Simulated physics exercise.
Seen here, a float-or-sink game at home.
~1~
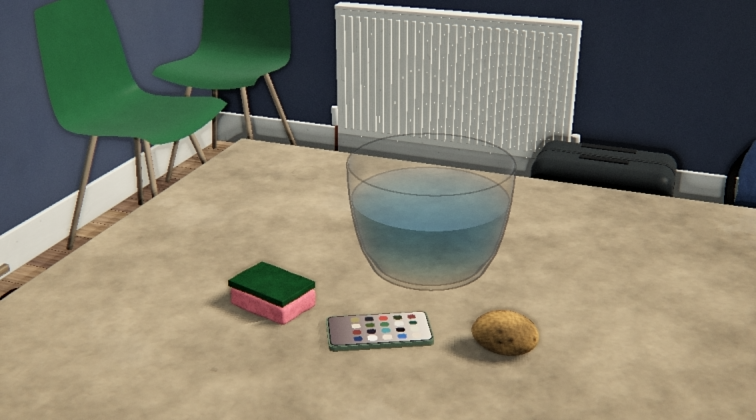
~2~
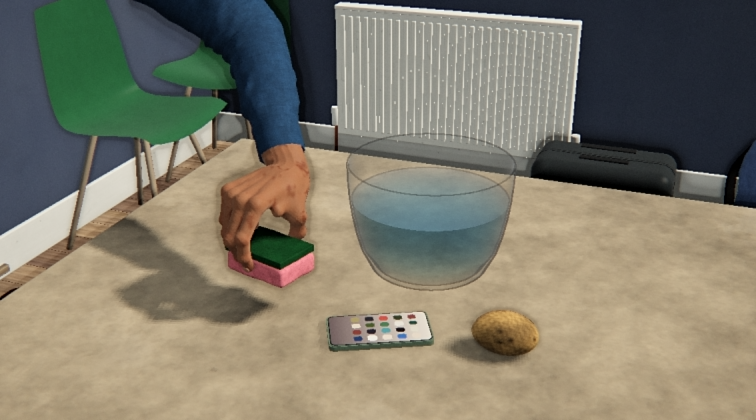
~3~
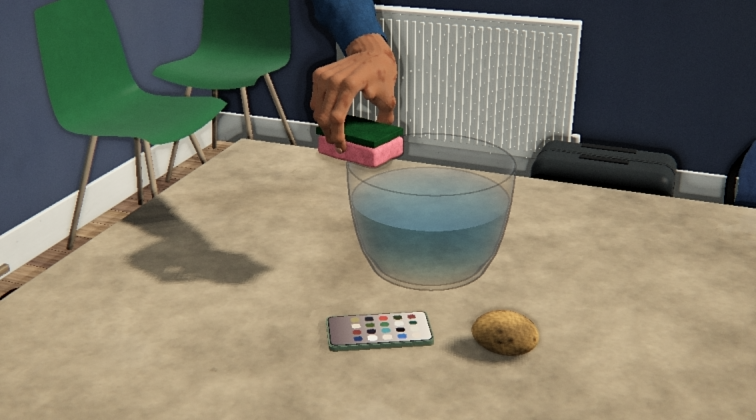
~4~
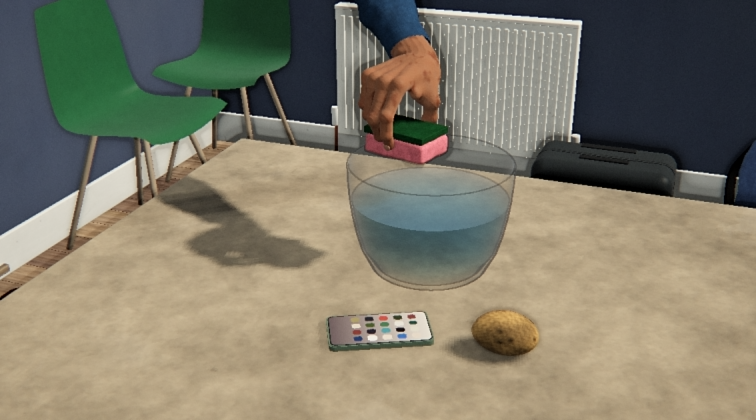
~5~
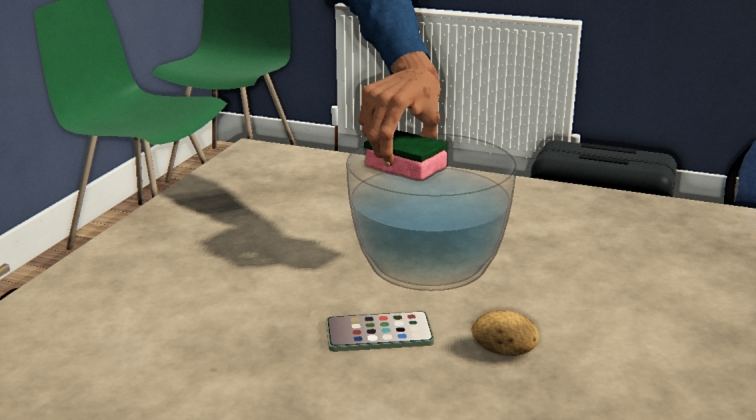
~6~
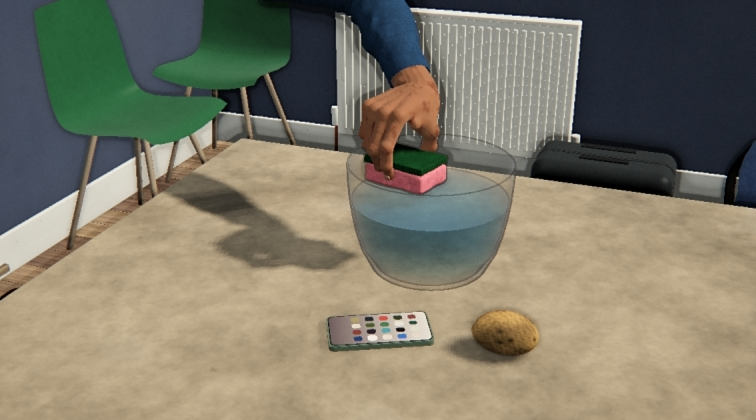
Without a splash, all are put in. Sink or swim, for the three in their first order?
Left stays at the surface; middle goes to the bottom; right goes to the bottom.
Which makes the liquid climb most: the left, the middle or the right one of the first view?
It is the right object.
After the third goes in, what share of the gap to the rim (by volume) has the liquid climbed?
About 12 per cent.
Soon after, the sponge floats.
Later, the phone goes to the bottom.
In the end, the potato goes to the bottom; afloat, sponge.
